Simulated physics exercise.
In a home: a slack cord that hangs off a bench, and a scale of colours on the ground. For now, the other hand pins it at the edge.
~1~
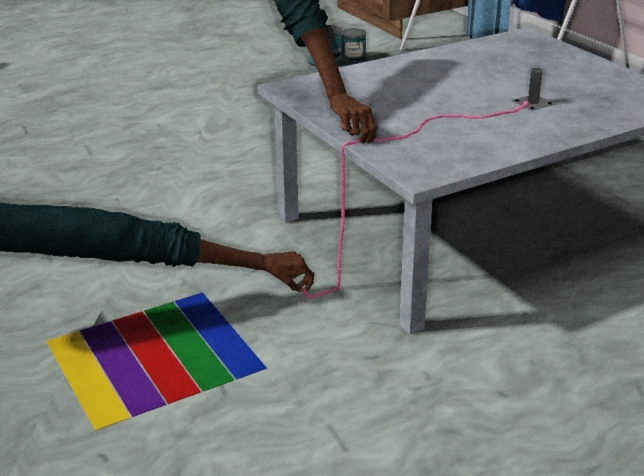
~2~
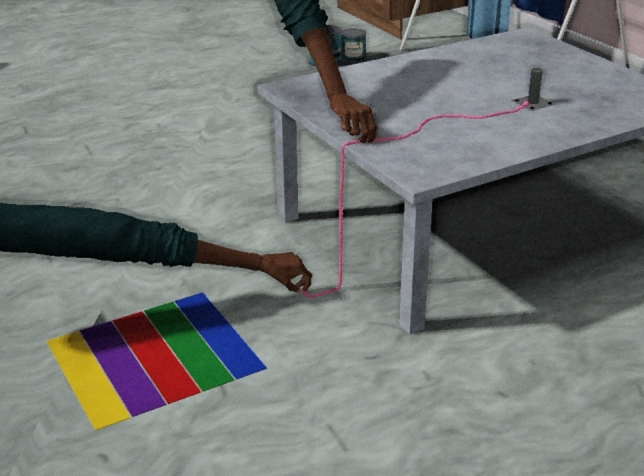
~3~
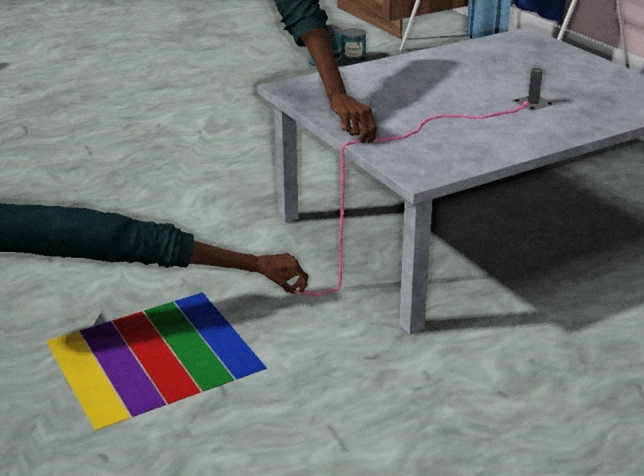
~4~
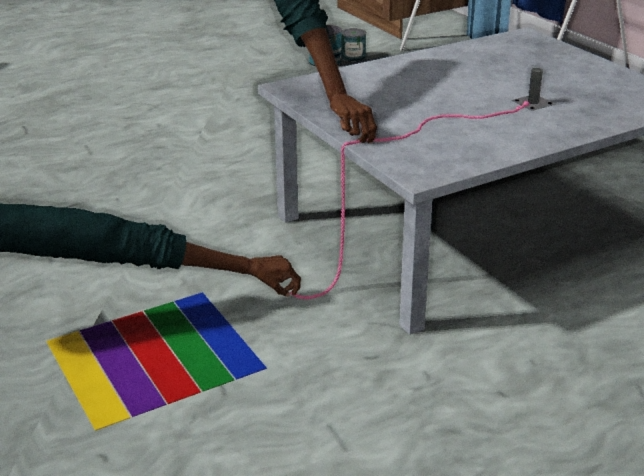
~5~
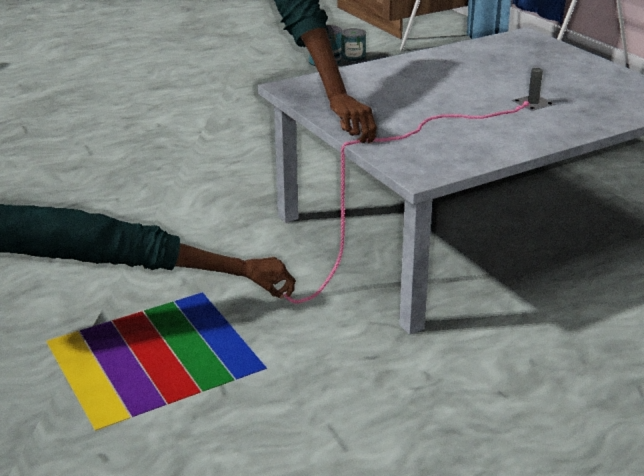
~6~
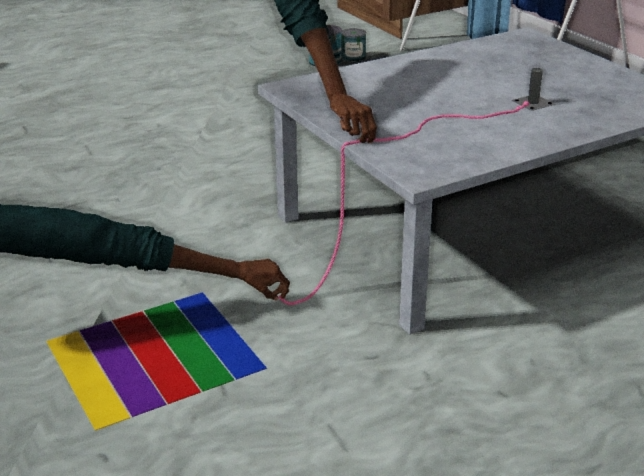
The clip shows a pink cord running across a grey table and over its edge, pinned there by one hand, while another hand near the floor slowly draws the loose end left, close to a sheet of coloured stripes.
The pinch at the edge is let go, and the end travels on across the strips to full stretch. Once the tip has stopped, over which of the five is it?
Over the green strip.
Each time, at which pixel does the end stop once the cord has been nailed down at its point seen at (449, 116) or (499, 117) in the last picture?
Roughly (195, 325) and (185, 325).
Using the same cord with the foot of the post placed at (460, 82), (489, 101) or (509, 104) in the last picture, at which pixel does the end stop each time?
Roughly (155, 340), (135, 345) and (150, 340), try by try.
Early on, end near (238, 310); short of the strips.
Midway, end near (201, 322); over blue.
At the end of the slack, end near (180, 329); over green. It gets as far as the green strip.
